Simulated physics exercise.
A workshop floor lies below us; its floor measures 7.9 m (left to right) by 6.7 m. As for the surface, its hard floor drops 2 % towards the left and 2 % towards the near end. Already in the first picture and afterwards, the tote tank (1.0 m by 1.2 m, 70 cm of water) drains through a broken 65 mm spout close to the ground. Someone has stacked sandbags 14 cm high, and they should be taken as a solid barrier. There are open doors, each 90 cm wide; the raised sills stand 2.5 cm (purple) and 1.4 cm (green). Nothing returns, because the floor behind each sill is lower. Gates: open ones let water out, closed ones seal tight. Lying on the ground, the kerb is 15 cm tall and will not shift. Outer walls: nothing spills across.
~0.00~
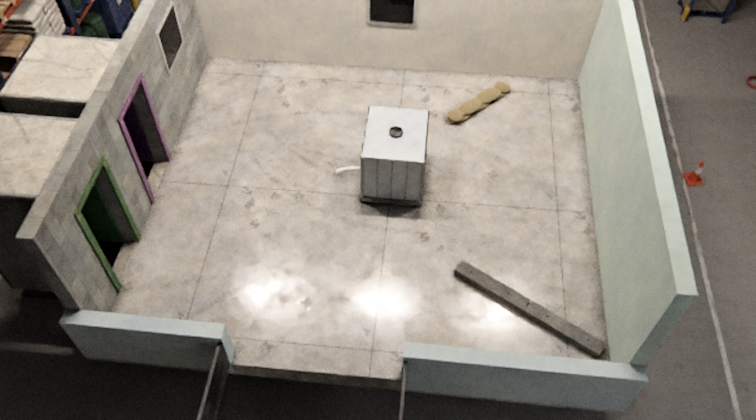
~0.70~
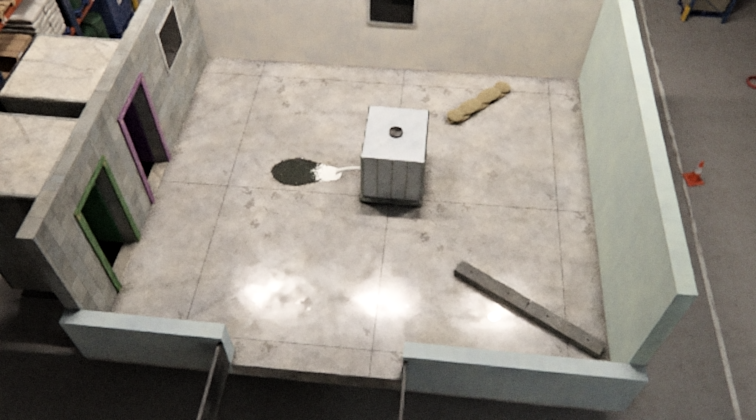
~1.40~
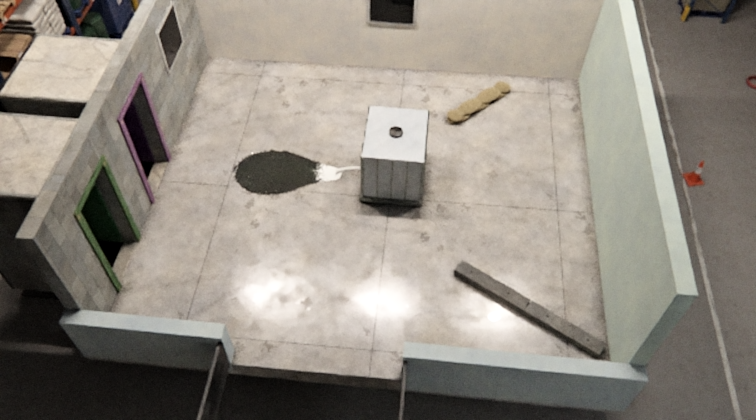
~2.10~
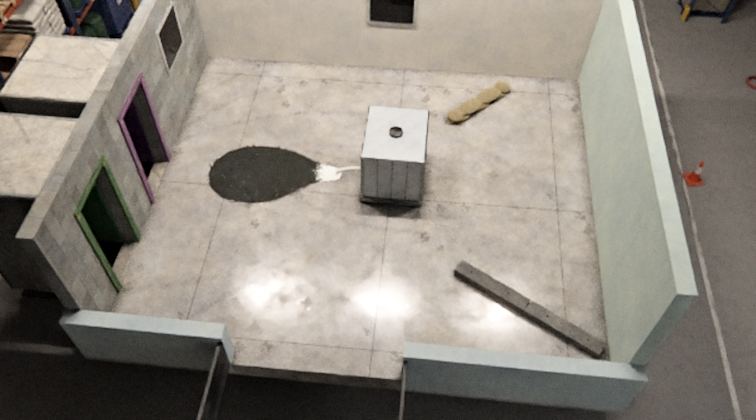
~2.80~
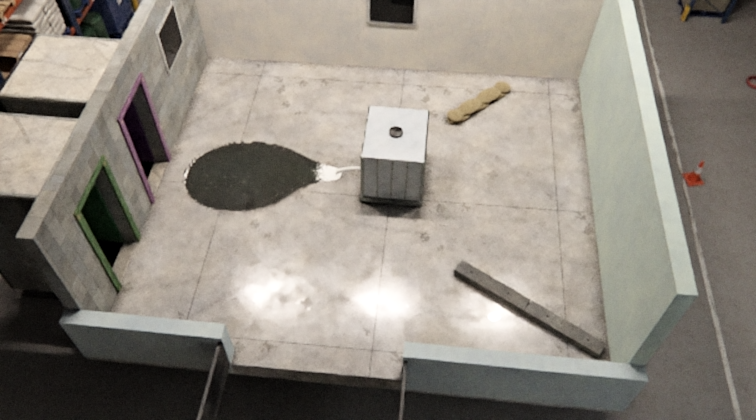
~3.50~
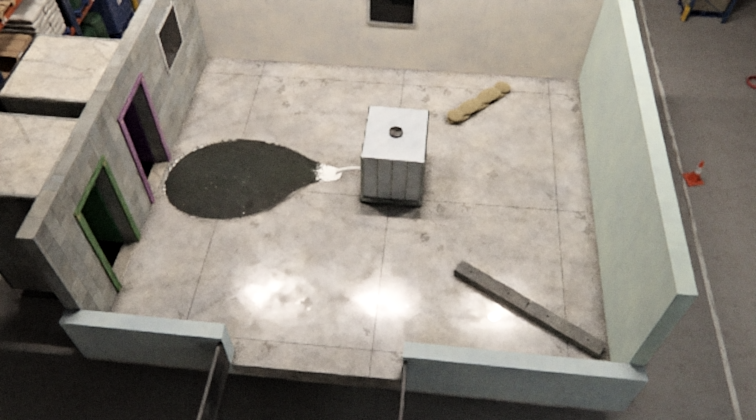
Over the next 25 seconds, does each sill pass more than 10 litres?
Purple door - no, green door - yes.
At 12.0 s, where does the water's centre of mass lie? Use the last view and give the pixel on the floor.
Centre of the water: Close to (183, 233).
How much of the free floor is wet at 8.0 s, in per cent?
Near 10 per cent of the floor.
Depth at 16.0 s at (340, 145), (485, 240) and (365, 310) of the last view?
Depths: About 0.0, 0.0, 0.0 cm.
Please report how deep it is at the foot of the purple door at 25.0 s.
Roughly 2.5 centimetres.
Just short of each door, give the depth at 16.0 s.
Purple 2.5 cm, green 2.0 cm.
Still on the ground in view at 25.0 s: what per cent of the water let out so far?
I'd put it at around 82 per cent.
After 5.0 s water covers 10 % of the floor and is deepest (3 cm) near (159, 186); purple door 2.5 cm at the sill, 0 L in, green door not reached.
After 8.0 s water covers 10 % of the floor and is deepest (3 cm) near (159, 186); purple door 2.7 cm at the sill, 0 L in, green door 1.8 cm at the sill, 0 L in.
After 12.0 s water covers 15 % of the floor and is deepest (6 cm) near (102, 337); purple door 2.8 cm at the sill, 1 L in, green door 2 cm at the sill, 2 L in.
After 16.0 s water covers 15 % of the floor and is deepest (6 cm) near (102, 337); purple door 2.7 cm at the sill, 2 L in, green door 2 cm at the sill, 4 L in.
After 25.0 s water covers 20 % of the floor and is deepest (7 cm) near (102, 337); purple door 2.6 cm at the sill, 4 L in, green door 3.4 cm at the sill, 19 L in.
